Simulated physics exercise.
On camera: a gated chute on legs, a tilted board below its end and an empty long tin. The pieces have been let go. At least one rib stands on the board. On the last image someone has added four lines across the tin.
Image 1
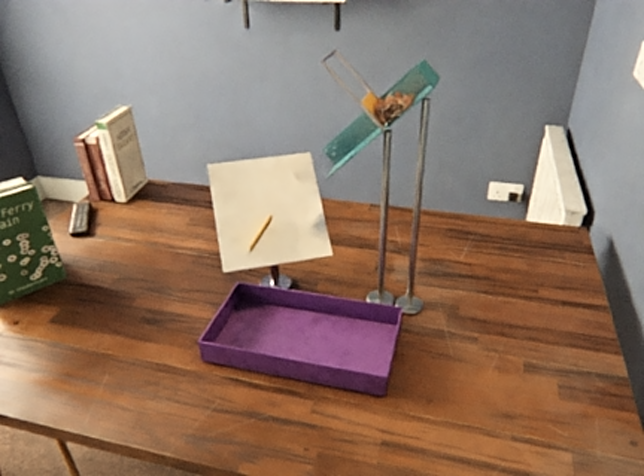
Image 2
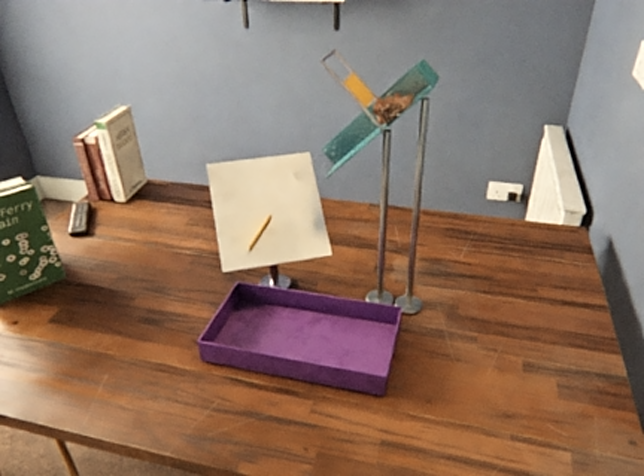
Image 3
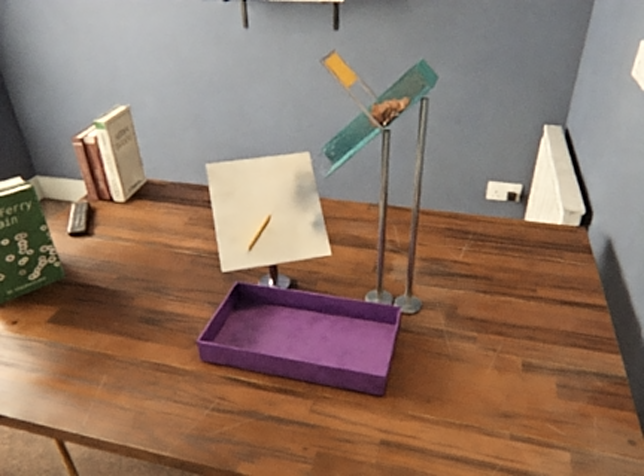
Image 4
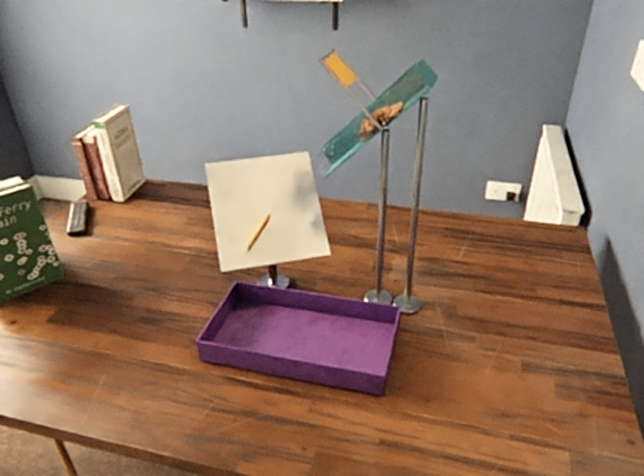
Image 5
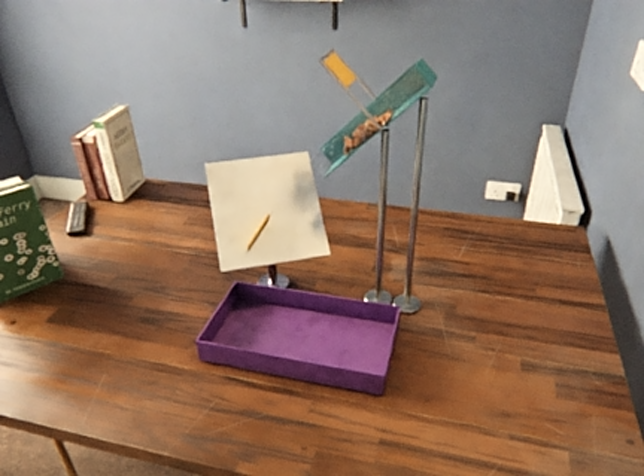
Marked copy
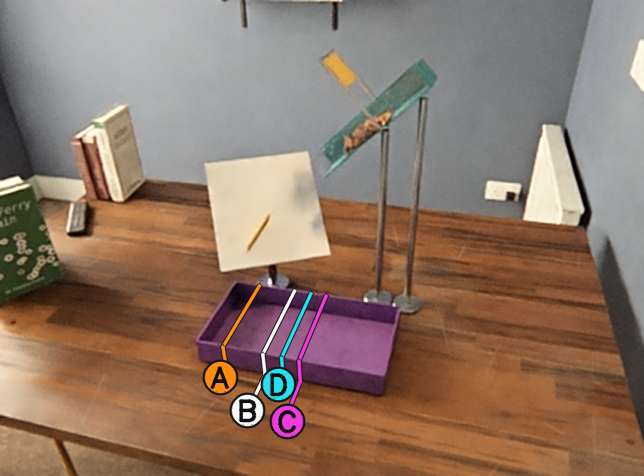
A wooden table fills most of the view, seen from slightly above against grey-blue walls. On it are a long purple tin, a pale tilted board with a thin orange rib behind it, and a green chute on metal legs to the right, with books at the left. An orange gate rises above the chute, and the brown pieces slide down leftward in it while the camera barely moves.
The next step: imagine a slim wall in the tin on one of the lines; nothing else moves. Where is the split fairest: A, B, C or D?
B beats the others.
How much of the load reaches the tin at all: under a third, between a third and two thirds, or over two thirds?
About that: Over two thirds.
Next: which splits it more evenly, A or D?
Here it is line D.
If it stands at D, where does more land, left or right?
Left.
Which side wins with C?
More lands on the left.
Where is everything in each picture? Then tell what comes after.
Load behind the gate near (393, 110), bits of dog kibble; lip of the chute near (331, 172), sloping fairly steeply, in the first picture.
Middle of the board near (268, 209), tilted fairly steeply; middle of its low edge near (279, 263); of its high edge near (259, 158), in the second picture.
Front corners of the tin near (197, 341) and (385, 376), empty; front of the load near (375, 125), in the third picture.
Middle of the load near (378, 123); its front near (365, 135), close to a third of the way to the lip; rib from (269, 214) to (249, 247), in the fourth picture.
Middle of the load near (365, 126); its front near (348, 149), close to two thirds of the way to the lip, in the fifth picture.
On the marked copy, line A crosses the front rim at (223, 346); line B crosses the front rim at (263, 353); line C crosses the front rim at (299, 360); line D crosses the front rim at (281, 356).
Choosing A, of what is caught, a small share on the left of the divider, all but a few on the right.
Choosing B, of what is caught, close to half on the left of the divider, close to half on the right.
Choosing C, of what is caught, the bulk on the left of the divider, a small share on the right.
Choosing D, of what is caught, the bulk on the left of the divider, close to a quarter on the right.
